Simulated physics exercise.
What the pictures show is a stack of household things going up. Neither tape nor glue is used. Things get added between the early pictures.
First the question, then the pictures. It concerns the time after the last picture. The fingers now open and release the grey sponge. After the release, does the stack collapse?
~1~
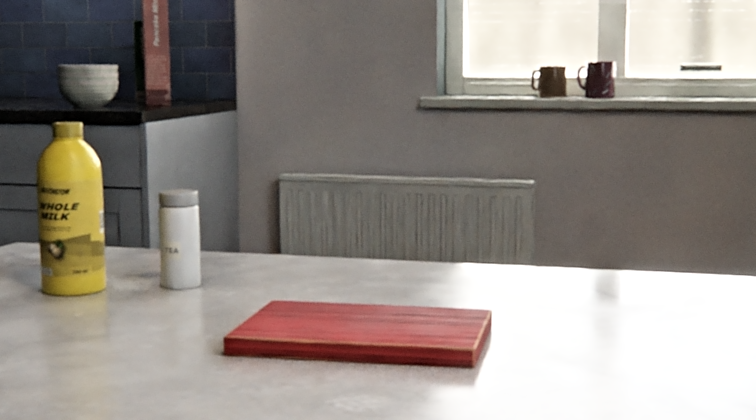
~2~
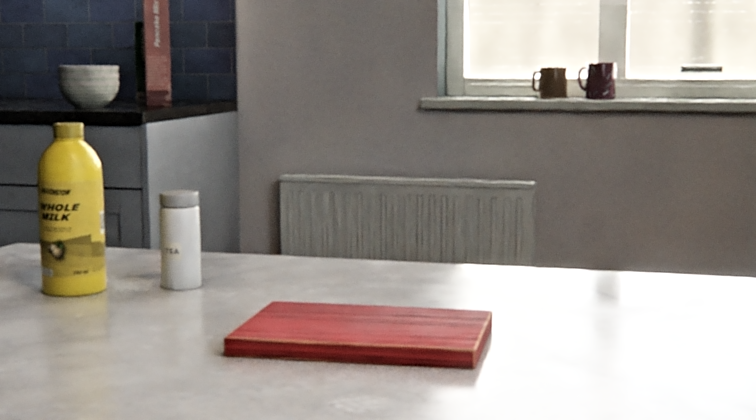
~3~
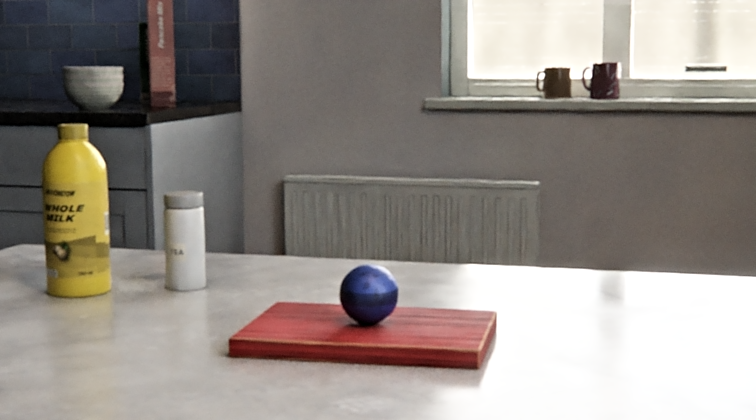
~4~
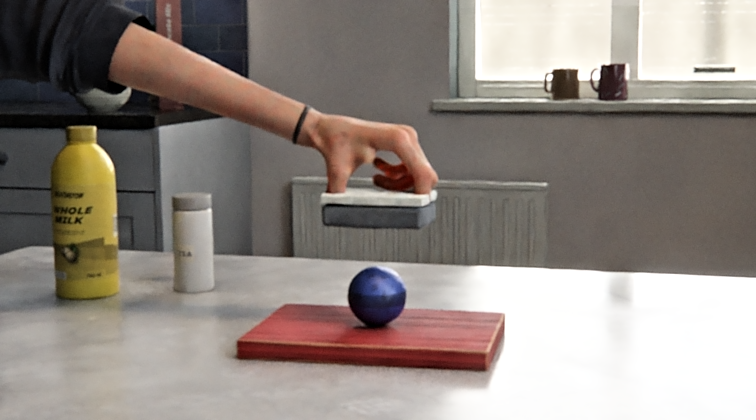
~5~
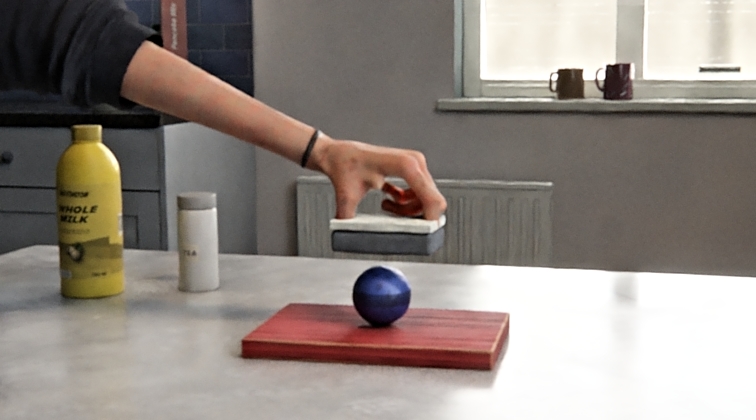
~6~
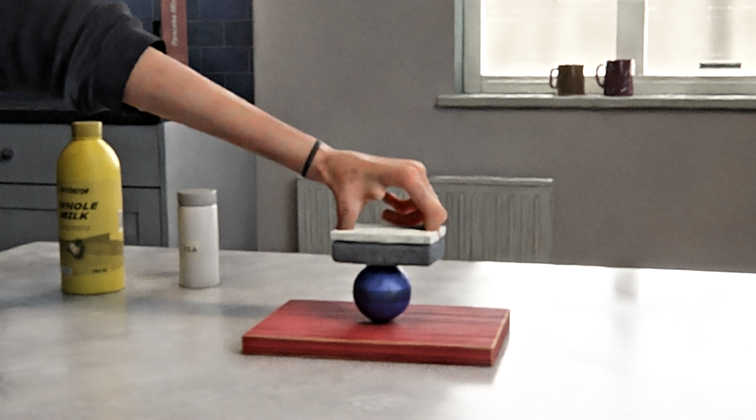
Yes, it collapses.
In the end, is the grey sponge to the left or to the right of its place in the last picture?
Direction of travel: Rightward.
Then, 0.40 s later than the last frame, grey sponge tilted by 45° near (431, 274).
Then, 0.50 s later than the last frame, grey sponge now fallen.
Then, 0.70 s later than the last frame, things are still on the move.
When it is over, fallen, grey sponge; the other 4 as before. End places, in pixels of the last picture, grey sponge near (484, 310). The pile loses its balance.
